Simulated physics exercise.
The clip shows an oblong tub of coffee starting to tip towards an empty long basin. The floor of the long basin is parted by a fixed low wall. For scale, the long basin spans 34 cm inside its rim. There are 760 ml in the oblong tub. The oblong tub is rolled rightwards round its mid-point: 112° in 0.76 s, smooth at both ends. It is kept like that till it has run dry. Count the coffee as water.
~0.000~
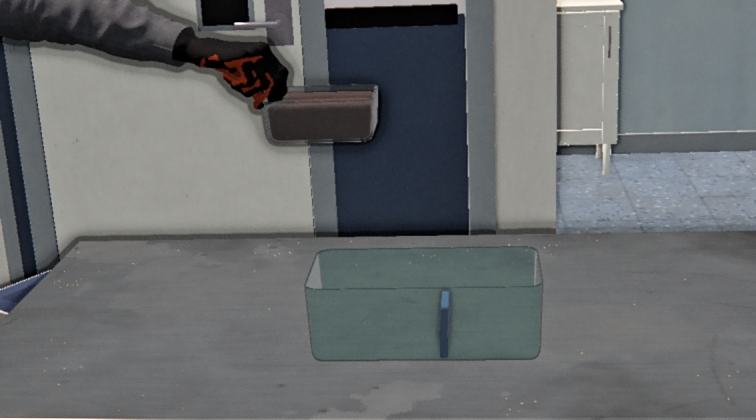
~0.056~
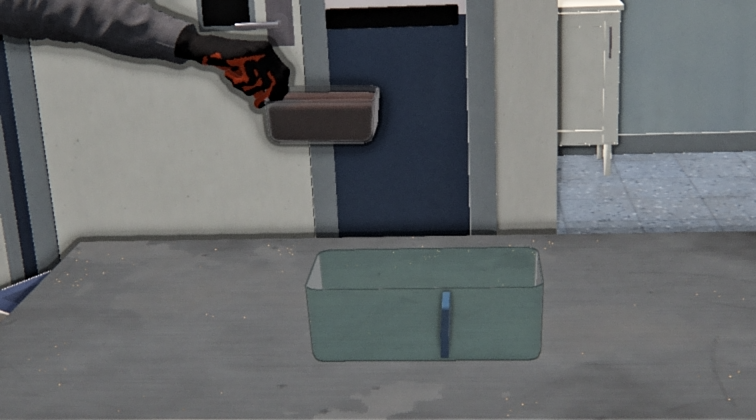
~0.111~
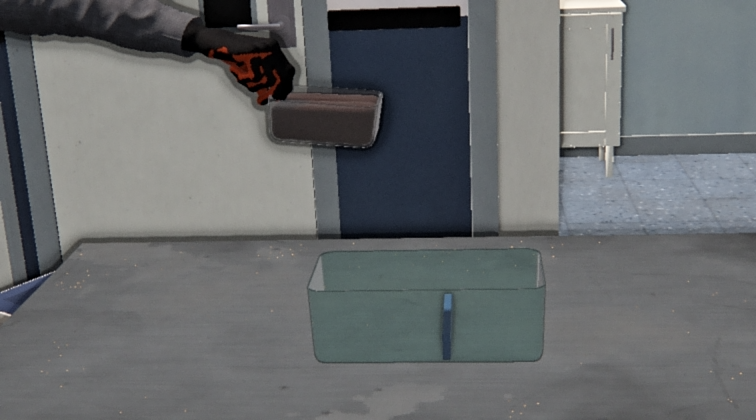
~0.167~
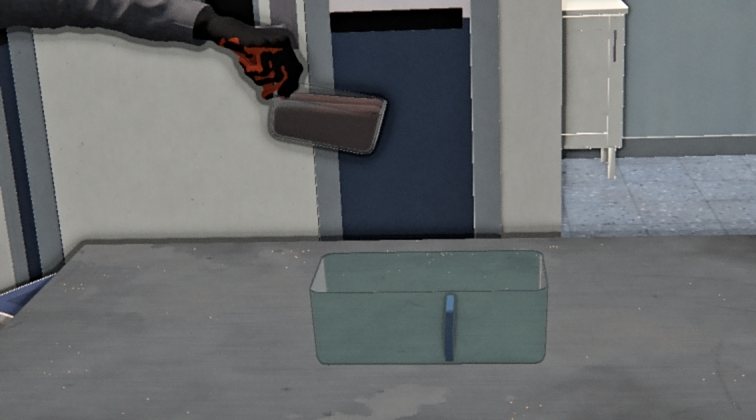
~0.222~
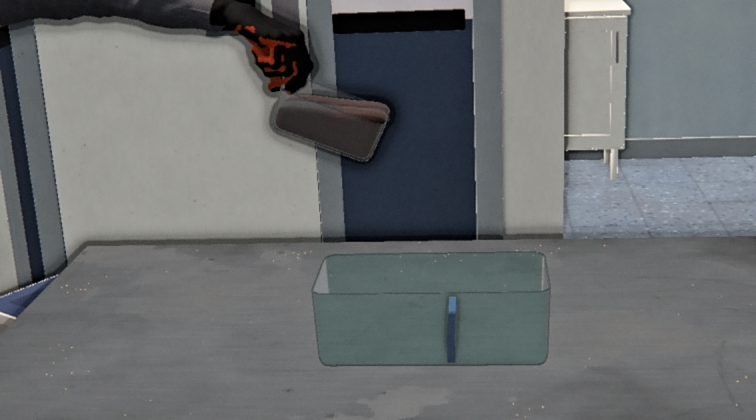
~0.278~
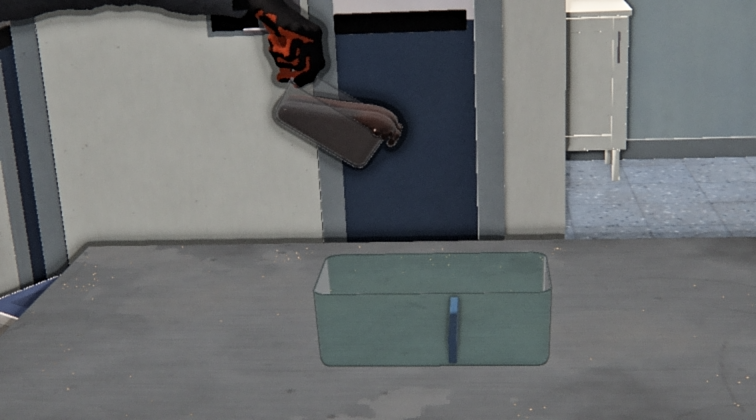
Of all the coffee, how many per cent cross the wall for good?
The far part has some 45 per cent.
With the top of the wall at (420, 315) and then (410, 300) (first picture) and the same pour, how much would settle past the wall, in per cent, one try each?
In turn about 70 and 75 per cent.
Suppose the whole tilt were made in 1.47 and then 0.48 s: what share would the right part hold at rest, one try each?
First 60, then 15 per cent.
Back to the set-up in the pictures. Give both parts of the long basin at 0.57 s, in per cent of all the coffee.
Near 7 on the left, 24 on the right.
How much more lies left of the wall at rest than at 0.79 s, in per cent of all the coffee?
Near 4 in a hundred.
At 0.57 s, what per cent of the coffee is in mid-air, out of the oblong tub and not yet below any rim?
Some 62 per cent.
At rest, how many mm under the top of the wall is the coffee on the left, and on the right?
Some 30 mm on the left and 26 mm on the right.
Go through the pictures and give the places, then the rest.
In the first picture, it leans 0°; its right rim is at (375, 93); the coffee meets the walls at (272, 101) and (374, 98); the long basin's rim runs from (311, 270) to (540, 267); the wall's top is at (445, 312).
In the second picture, it leans 2°; its right rim is at (376, 95); the coffee meets the walls at (273, 100) and (375, 99).
In the third picture, it leans 6°; its right rim is at (379, 101); the coffee meets the walls at (276, 101) and (378, 103).
In the fourth picture, it leans 13°; its right rim is at (383, 109); the coffee meets the walls at (280, 101) and (382, 106).
In the fifth picture, it leans 22°; its right rim is at (386, 119); the coffee meets the walls at (282, 102) and (385, 113); 4 per cent is over the edge.
In the sixth picture, it leans 33°; its right rim is at (387, 130); the coffee meets the walls at (283, 102) and (375, 116); 12 per cent is over the edge.
By 0.57 s the tilt is 96° and 7 per cent is still to pour, 7 is left of the wall and 23 right of it.
By 0.79 s the tilt is 112° and 1 per cent is still to pour, 43 is left of the wall and 46 right of it.
By 1.01 s the tilt is 112° and 0 per cent is still to pour, 47 is left of the wall and 45 right of it.
By 1.26 s the tilt is 112° and 0 per cent is still to pour, 47 is left of the wall and 45 right of it.
At rest 47 per cent lies left of the wall, 45 right of it and 8 outside.
